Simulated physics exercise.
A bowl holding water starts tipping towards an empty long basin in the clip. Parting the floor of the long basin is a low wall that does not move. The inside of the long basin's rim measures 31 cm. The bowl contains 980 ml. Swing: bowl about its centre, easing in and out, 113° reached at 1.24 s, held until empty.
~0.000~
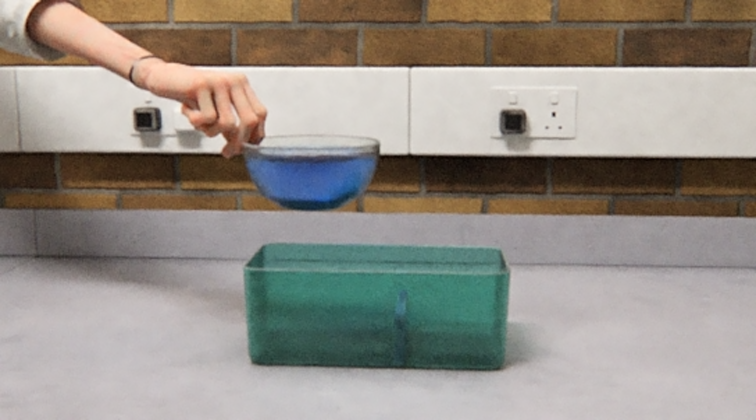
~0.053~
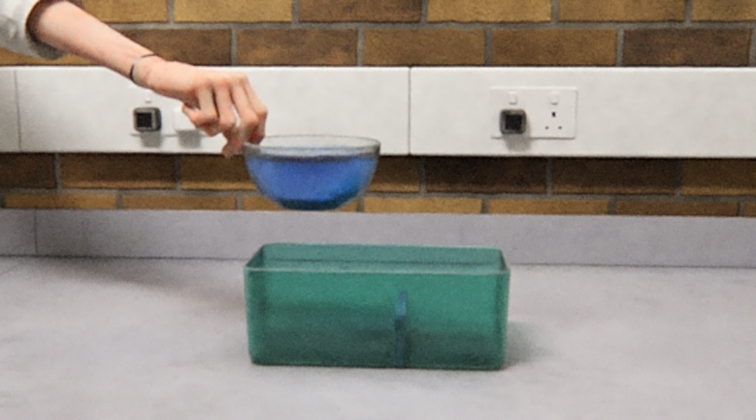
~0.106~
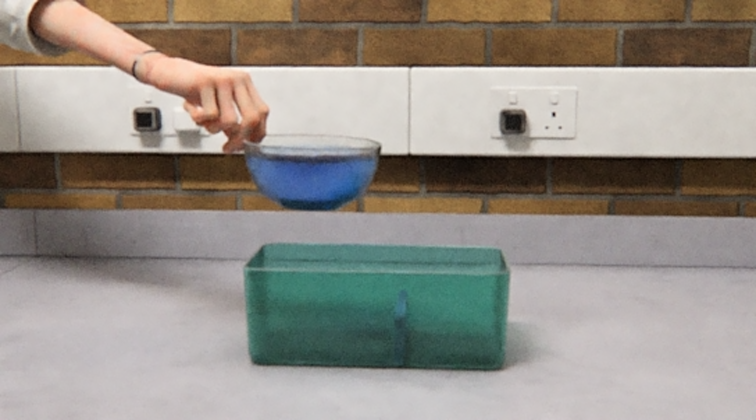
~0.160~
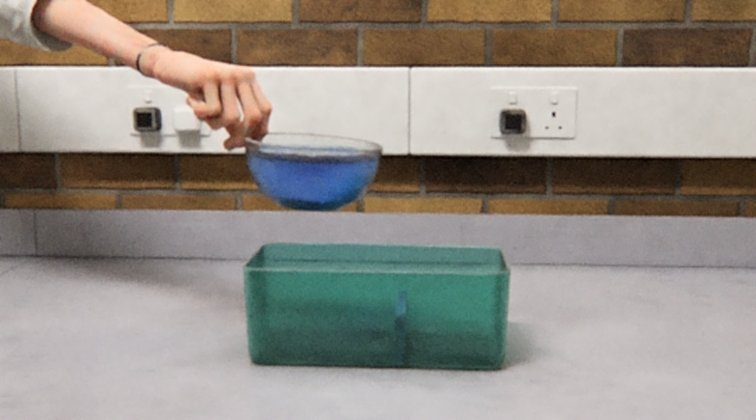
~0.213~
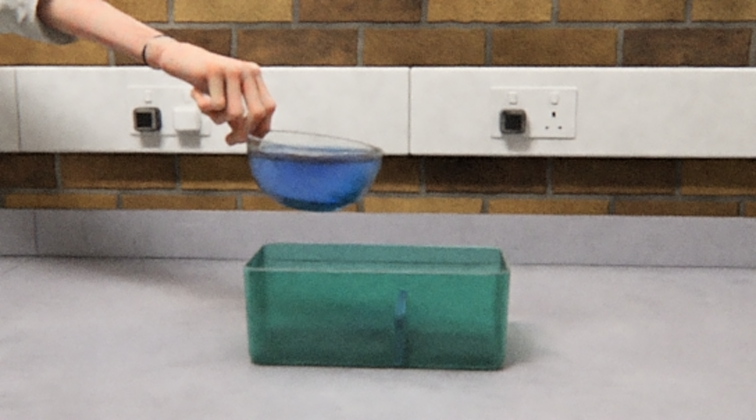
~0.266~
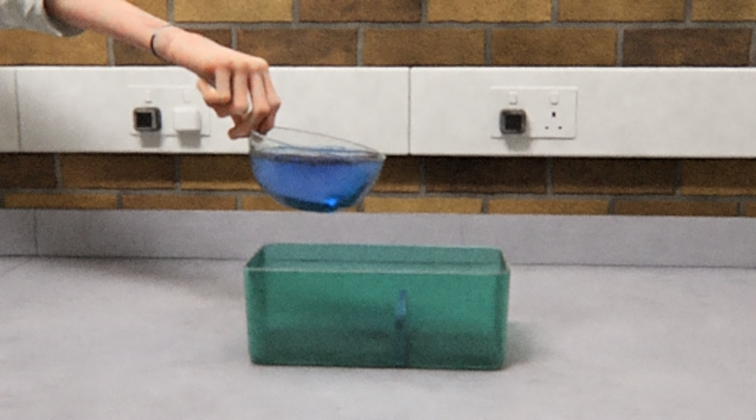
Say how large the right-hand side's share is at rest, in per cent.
Its share is roughly 73 per cent.
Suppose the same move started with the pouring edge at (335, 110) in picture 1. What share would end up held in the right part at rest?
In that case roughly 35 per cent.
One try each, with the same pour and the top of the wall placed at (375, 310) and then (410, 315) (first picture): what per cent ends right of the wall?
Try 1: 85 %; try 2: 55 %.
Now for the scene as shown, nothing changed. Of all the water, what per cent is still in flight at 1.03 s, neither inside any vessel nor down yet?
Airborne share: Near 2 %.
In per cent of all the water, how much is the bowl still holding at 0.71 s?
About 38 per cent.
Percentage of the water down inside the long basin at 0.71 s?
About 32 per cent.
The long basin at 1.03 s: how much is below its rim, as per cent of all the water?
Roughly 96 per cent.
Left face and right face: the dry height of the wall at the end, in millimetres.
Looks like roughly 46 mm on the left and roughly 10 mm on the right.
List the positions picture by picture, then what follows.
In the first picture, tilt 0°; pouring edge (379, 144); surface from (249, 151) to (377, 152); the long basin's rim runs from (254, 257) to (506, 261); the wall's top is at (401, 305).
In the second picture, tilt 1°; pouring edge (380, 144); surface from (249, 150) to (377, 152).
In the third picture, tilt 2°; pouring edge (380, 146); surface from (249, 150) to (378, 153).
In the fourth picture, tilt 5°; pouring edge (382, 149); surface from (251, 149) to (379, 154).
In the fifth picture, tilt 8°; pouring edge (383, 154); surface from (252, 149) to (380, 155).
In the sixth picture, tilt 12°; pouring edge (384, 159); surface from (255, 150) to (383, 155).
By 0.71 s the tilt is 69° and 38 per cent is still to pour, 2 is left of the wall and 31 right of it.
By 1.03 s the tilt is 105° and 1 per cent is still to pour, 23 is left of the wall and 74 right of it.
By 1.37 s the tilt is 113° and 0 per cent is still to pour, 26 is left of the wall and 73 right of it.
By 1.74 s the tilt is 113° and 0 per cent is still to pour, 26 is left of the wall and 73 right of it.
At rest 26 per cent lies left of the wall, 73 right of it and 1 outside.
